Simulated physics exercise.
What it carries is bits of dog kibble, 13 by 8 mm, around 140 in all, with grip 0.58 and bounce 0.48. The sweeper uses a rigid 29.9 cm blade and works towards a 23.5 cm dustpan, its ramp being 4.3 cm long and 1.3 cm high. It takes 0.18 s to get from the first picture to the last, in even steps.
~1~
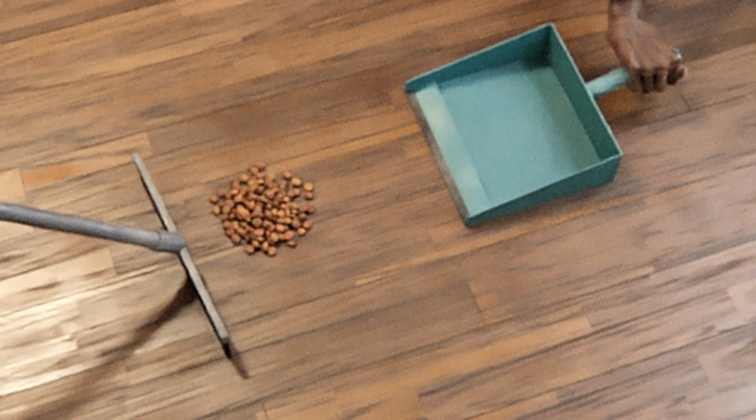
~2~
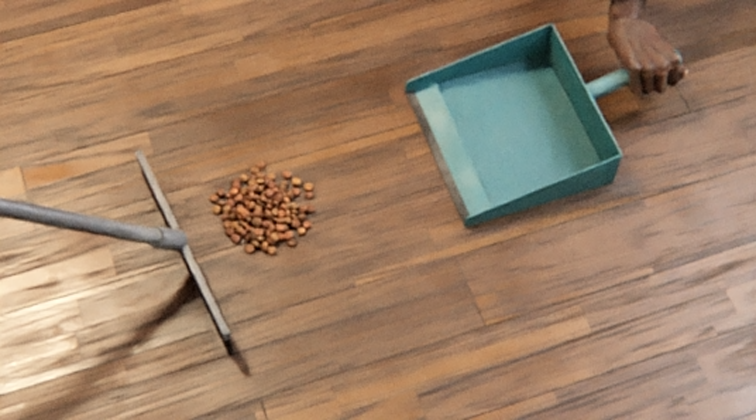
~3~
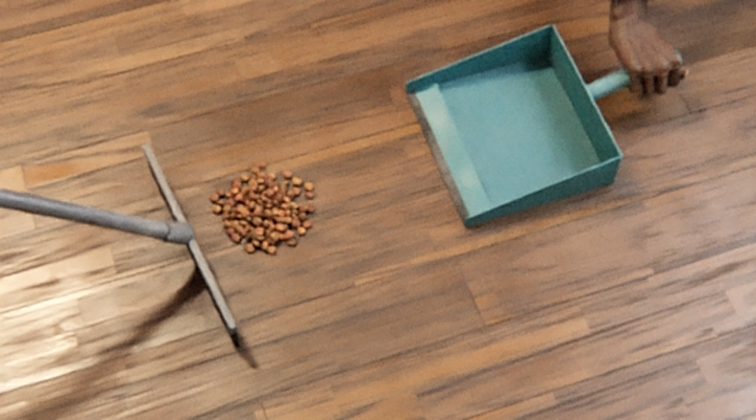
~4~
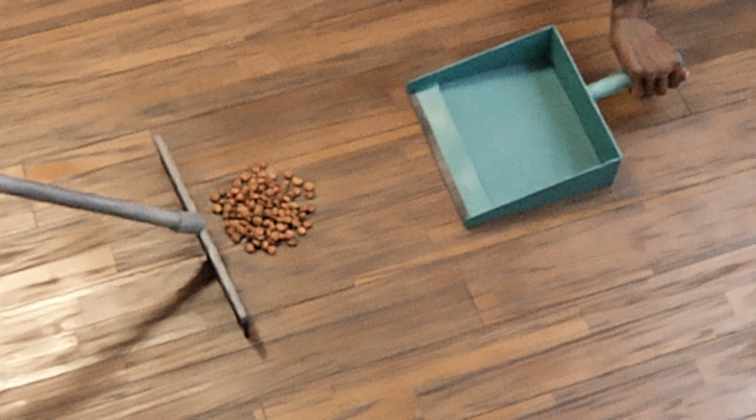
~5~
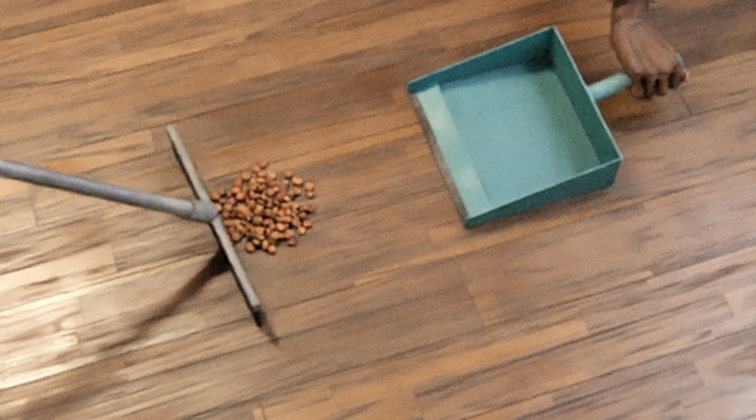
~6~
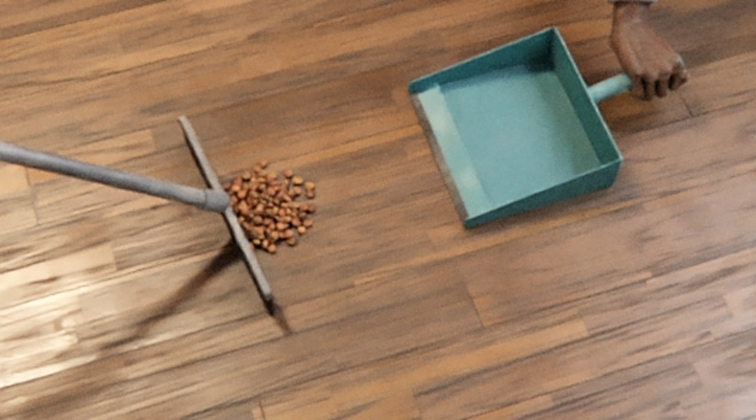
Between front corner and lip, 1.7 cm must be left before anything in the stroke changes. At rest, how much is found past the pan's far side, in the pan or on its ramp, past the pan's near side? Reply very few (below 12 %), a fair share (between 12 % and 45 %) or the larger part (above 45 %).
Far side - a fair share; pan - a fair share; near side - very few.
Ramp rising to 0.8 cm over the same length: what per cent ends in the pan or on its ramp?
Estimate: About 25 in a hundred.
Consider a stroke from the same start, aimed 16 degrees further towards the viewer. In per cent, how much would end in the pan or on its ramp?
The pan, ramp included, would get around 20 per cent.
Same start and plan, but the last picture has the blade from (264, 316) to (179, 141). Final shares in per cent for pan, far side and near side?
Pan 20; far 5; near 0.
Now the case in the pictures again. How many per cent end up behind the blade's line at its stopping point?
Roughly 0 percent of it.
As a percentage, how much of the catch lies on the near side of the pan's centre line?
I'd put it near 0 per cent.
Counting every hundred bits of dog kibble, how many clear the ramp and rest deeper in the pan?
Around 0 in a hundred.
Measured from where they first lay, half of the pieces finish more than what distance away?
I'd say near 26 cm.
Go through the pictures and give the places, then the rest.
Blade from (225, 338) to (138, 160), moved 0.0 cm, 0 of the pieces shifted so far; middle of the pieces at (264, 208); pan at (520, 132), in the first frame.
Blade from (226, 336) to (140, 158), moved 0.4 cm, 0 of the pieces shifted so far; middle of the pieces at (264, 207), in the second frame.
Blade from (233, 329) to (147, 152), moved 1.6 cm, 0 of the pieces shifted so far; middle of the pieces at (265, 207), in the third frame.
Blade from (244, 318) to (159, 142), moved 3.5 cm, 0 of the pieces shifted so far; middle of the pieces at (265, 207), in the fourth frame.
Blade from (256, 306) to (171, 132), moved 5.6 cm, 0 of the pieces shifted so far; middle of the pieces at (265, 206), in the fifth frame.
Blade from (268, 295) to (184, 122), moved 7.8 cm, 16 of the pieces shifted so far; middle of the pieces at (266, 206); pan at (521, 135), in the sixth frame.
Then, 0.25 s after the last picture, middle of the blade 17 cm from the lip; 0 % over the lip, far side 0 %, near side 0 %.
Then, 0.42 s after the last picture, middle of the blade 8 cm from the lip; 0 % over the lip, far side 20 %, near side 0 %.
Then, 0.71 s after the last picture, middle of the blade 4 cm from the lip; 20 % over the lip, far side 35 %, near side 0 %.
In the end, far side 35 %, pan 20 %, near side 0 %, in front of the lip or behind the blade 45 %.
